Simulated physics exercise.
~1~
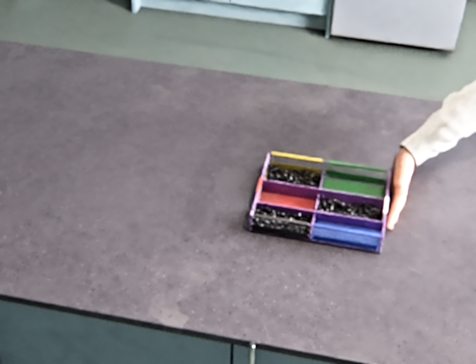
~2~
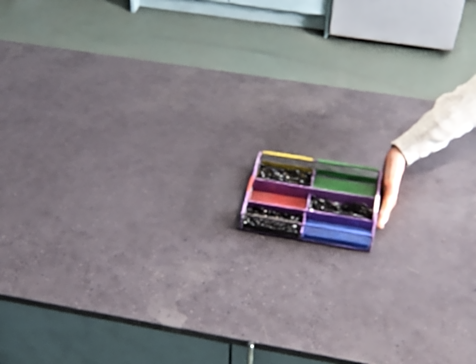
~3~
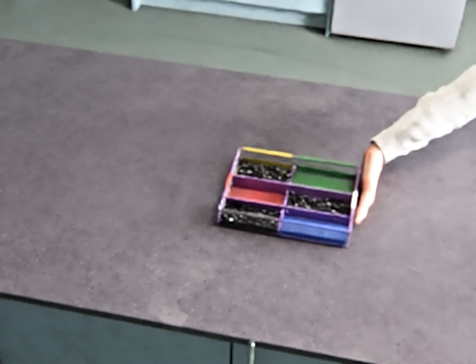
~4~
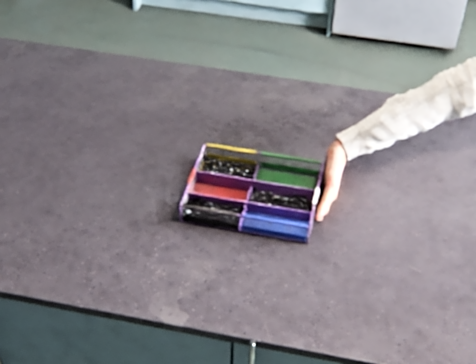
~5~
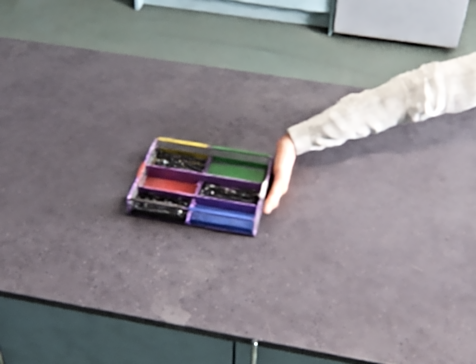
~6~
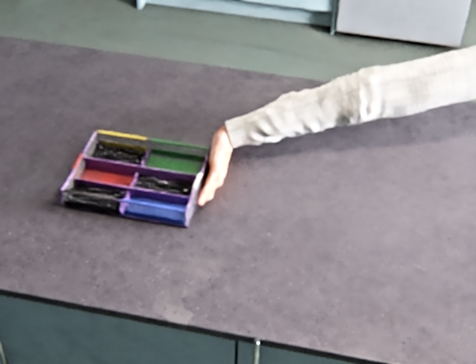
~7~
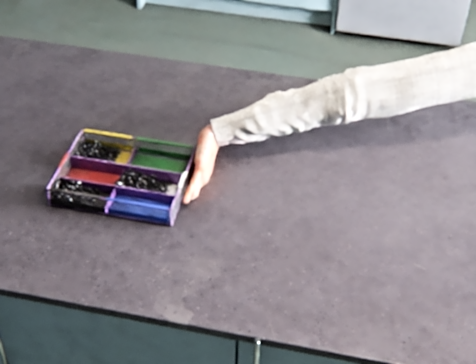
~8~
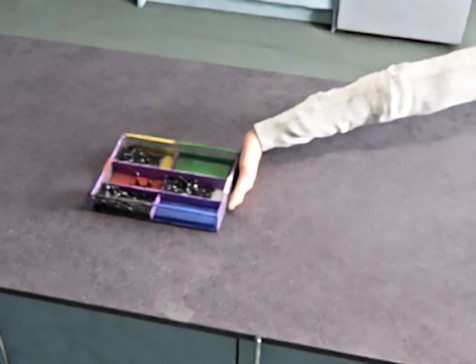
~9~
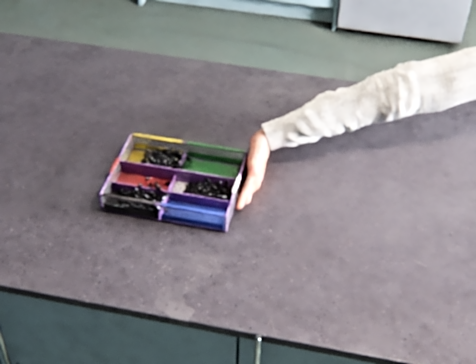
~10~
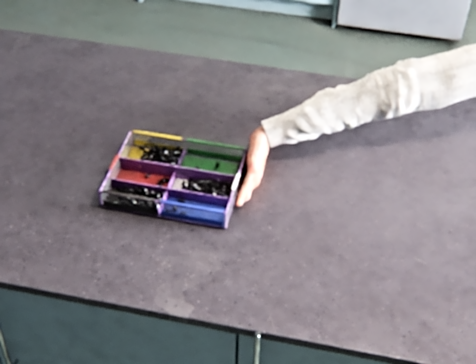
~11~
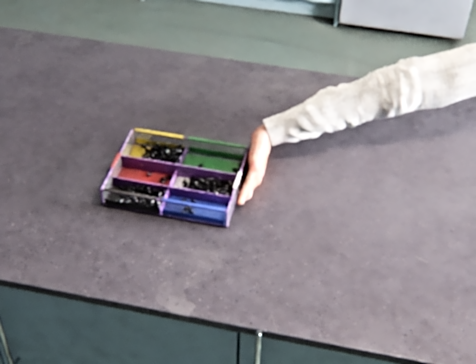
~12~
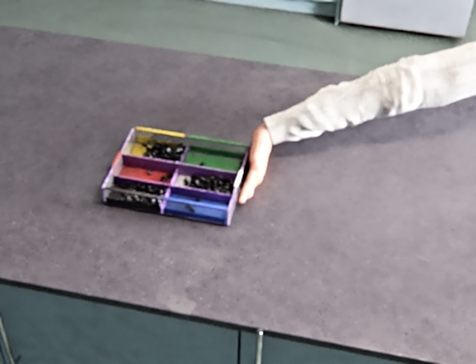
Purple-framed, multicoloured drawer tray of black beans sliding left across a grey countertop under one hand, then shifting back right and stopping.
